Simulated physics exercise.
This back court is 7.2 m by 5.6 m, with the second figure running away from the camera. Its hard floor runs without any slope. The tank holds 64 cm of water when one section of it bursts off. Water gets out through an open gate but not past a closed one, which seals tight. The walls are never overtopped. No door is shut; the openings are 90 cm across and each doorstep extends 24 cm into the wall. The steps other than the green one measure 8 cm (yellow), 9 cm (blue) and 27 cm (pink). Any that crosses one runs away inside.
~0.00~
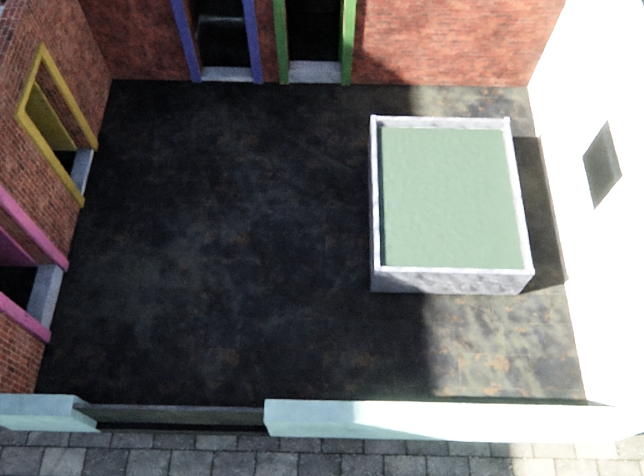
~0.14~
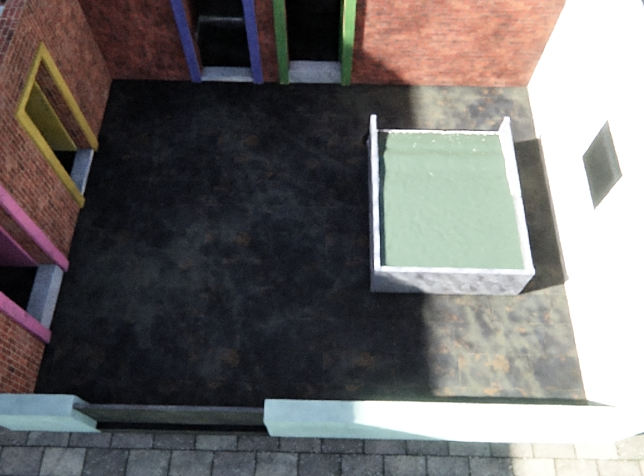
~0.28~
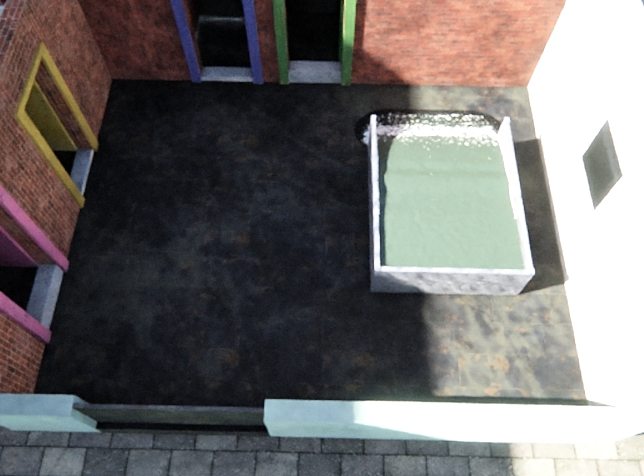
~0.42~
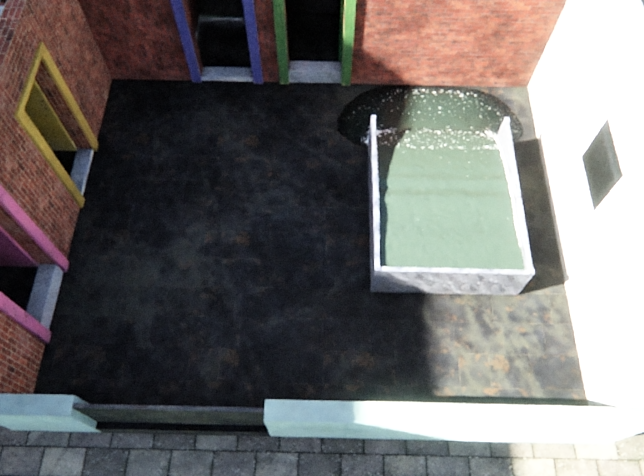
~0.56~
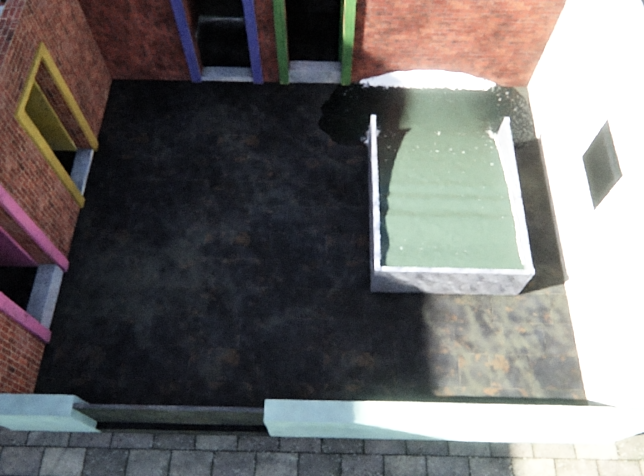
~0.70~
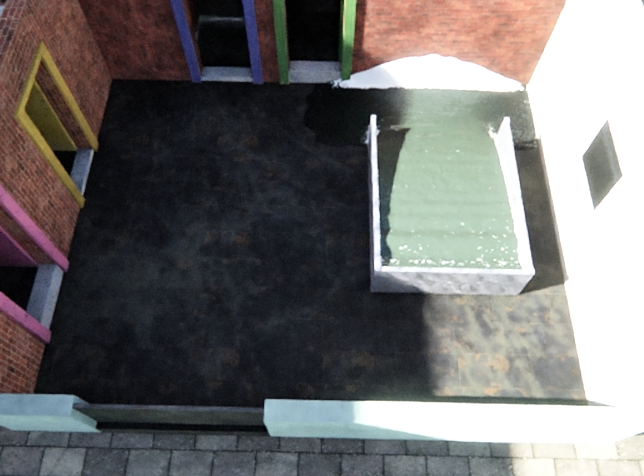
A tank of green water in a brick-walled court losing its far side, water pouring out and splashing up the brick wall behind.
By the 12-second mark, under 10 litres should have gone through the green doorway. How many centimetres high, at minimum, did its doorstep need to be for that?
It needed to be about 16 cm high.
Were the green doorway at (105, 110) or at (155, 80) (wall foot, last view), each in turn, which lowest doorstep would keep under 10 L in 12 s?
20 and 13.5 cm.
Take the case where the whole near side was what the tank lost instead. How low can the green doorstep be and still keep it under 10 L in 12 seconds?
The answer is some 9.5 cm.
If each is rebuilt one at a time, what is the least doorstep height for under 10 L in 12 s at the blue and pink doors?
Roughly 7.0 cm for the blue door and roughly 12.0 cm for the pink door.
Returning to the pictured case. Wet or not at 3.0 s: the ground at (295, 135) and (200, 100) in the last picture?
Note: Point one reached; point two reached.
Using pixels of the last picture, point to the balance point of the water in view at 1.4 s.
My guess is close to (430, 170).
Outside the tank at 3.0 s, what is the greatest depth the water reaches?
Close to 36 centimetres.
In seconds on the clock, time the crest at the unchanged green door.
2.0 s.
After 1.4 s water covers 15 % of the floor, deepest (56 cm) near (518, 87); 18 cm at the green door, 0 litres in over its 27 cm doorstep.
After 3.0 s water covers 50 % of the floor, deepest (36 cm) near (520, 95); 16 cm at the green door, 0 litres in over its 27 cm doorstep.
After 12.0 s water covers 100 % of the floor, deepest (13 cm) near (136, 121); 9 cm at the green door, 0 litres in over its 27 cm doorstep.
At the green door as built, the water arrived by 0.8 s and peaked near 20 cm at 2.0 s.
With a doorstep of 13.5 cm, 21 litres would have come in within the 12 s; with 18.5 cm, 4 litres. So under 10 litres takes about 16 cm.
